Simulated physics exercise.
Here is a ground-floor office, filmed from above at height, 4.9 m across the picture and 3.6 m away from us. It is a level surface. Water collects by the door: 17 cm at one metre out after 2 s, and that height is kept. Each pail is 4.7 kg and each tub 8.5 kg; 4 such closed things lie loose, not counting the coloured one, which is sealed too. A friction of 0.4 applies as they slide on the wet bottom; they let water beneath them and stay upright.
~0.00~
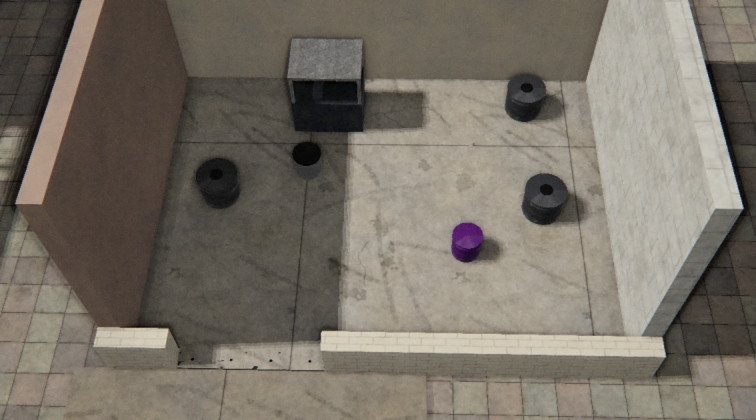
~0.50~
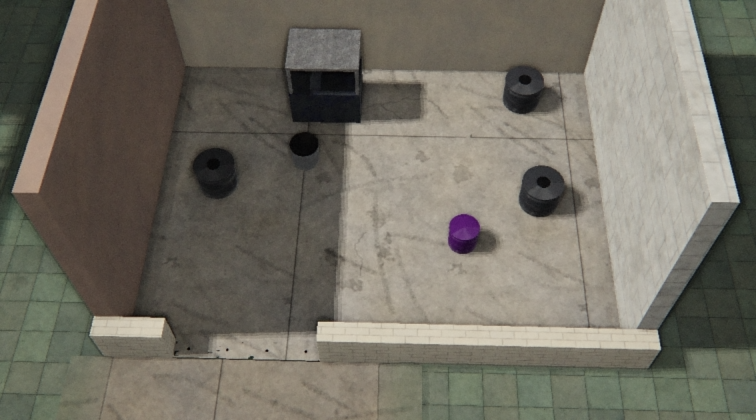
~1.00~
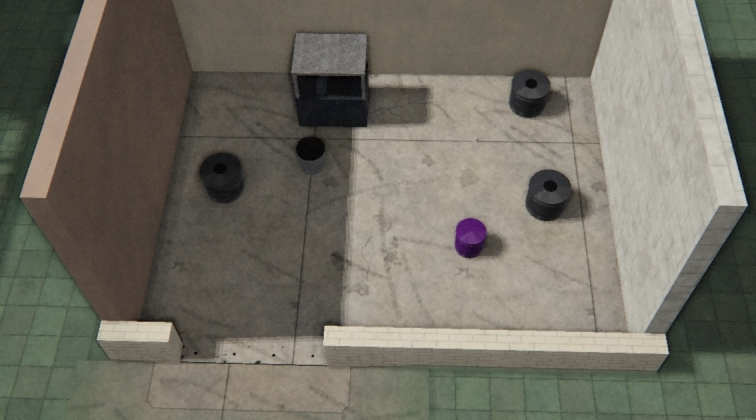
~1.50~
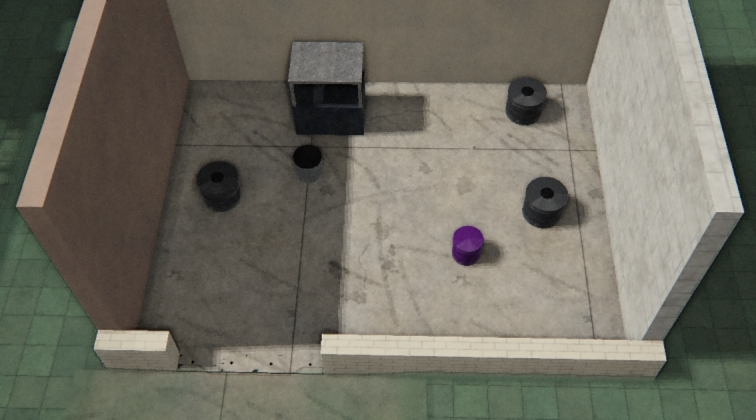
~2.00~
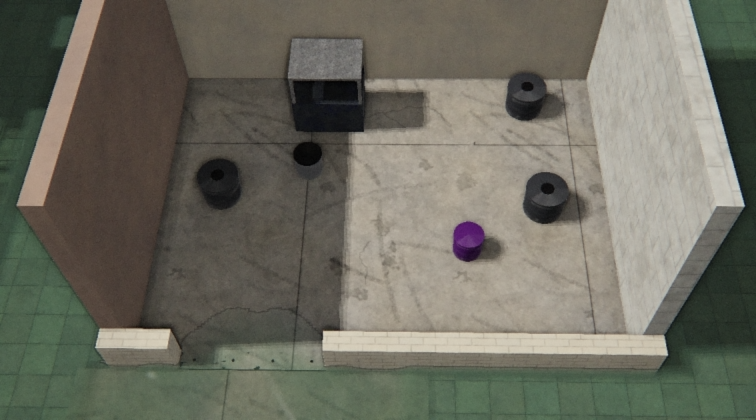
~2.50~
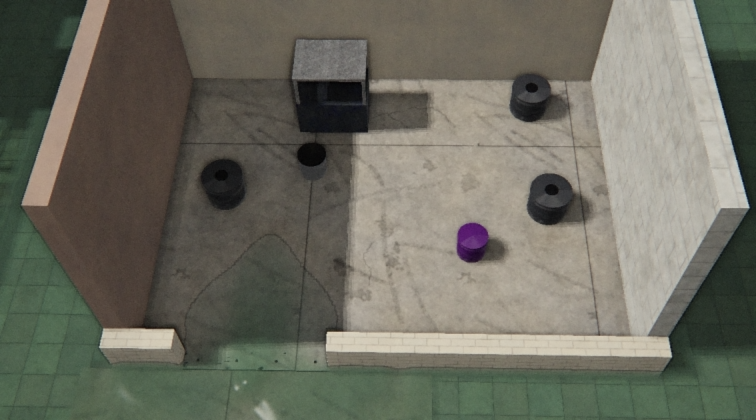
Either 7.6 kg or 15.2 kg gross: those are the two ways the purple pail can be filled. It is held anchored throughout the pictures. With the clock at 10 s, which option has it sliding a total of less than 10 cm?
The lighter amount suffices.
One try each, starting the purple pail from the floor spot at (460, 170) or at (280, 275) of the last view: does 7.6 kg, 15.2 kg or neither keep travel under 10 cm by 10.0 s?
First try, the lighter option suffices; second try, both options fail.
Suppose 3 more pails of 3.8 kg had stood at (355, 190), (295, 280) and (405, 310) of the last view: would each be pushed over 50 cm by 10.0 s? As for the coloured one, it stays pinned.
In the order given, beyond the mark, then beyond the mark, and last within the mark.
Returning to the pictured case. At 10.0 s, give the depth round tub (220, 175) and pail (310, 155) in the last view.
10 and 9 cm.
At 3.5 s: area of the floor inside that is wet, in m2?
About 5.5 m2.
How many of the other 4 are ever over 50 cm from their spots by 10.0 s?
The tally stands at 3.
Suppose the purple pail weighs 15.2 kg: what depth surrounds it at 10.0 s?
2 cm, roughly.
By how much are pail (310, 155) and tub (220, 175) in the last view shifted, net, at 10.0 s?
They've ended up 250 cm and 150 cm away, in that order.
After 3.5 s the purple pail would be 0 cm from its start with 7.6 kg and 0 cm from its start with 15.2 kg; 0 cm of water round it then.
After 4.5 s the purple pail would be 0 cm from its start with 7.6 kg and 0 cm from its start with 15.2 kg; 0 cm of water round it then.
After 7.0 s the purple pail would be 0 cm from its start with 7.6 kg and 0 cm from its start with 15.2 kg; 1 cm of water round it then.
After 10.0 s the purple pail would be 0 cm from its start with 7.6 kg and 0 cm from its start with 15.2 kg; 2 cm of water round it then.
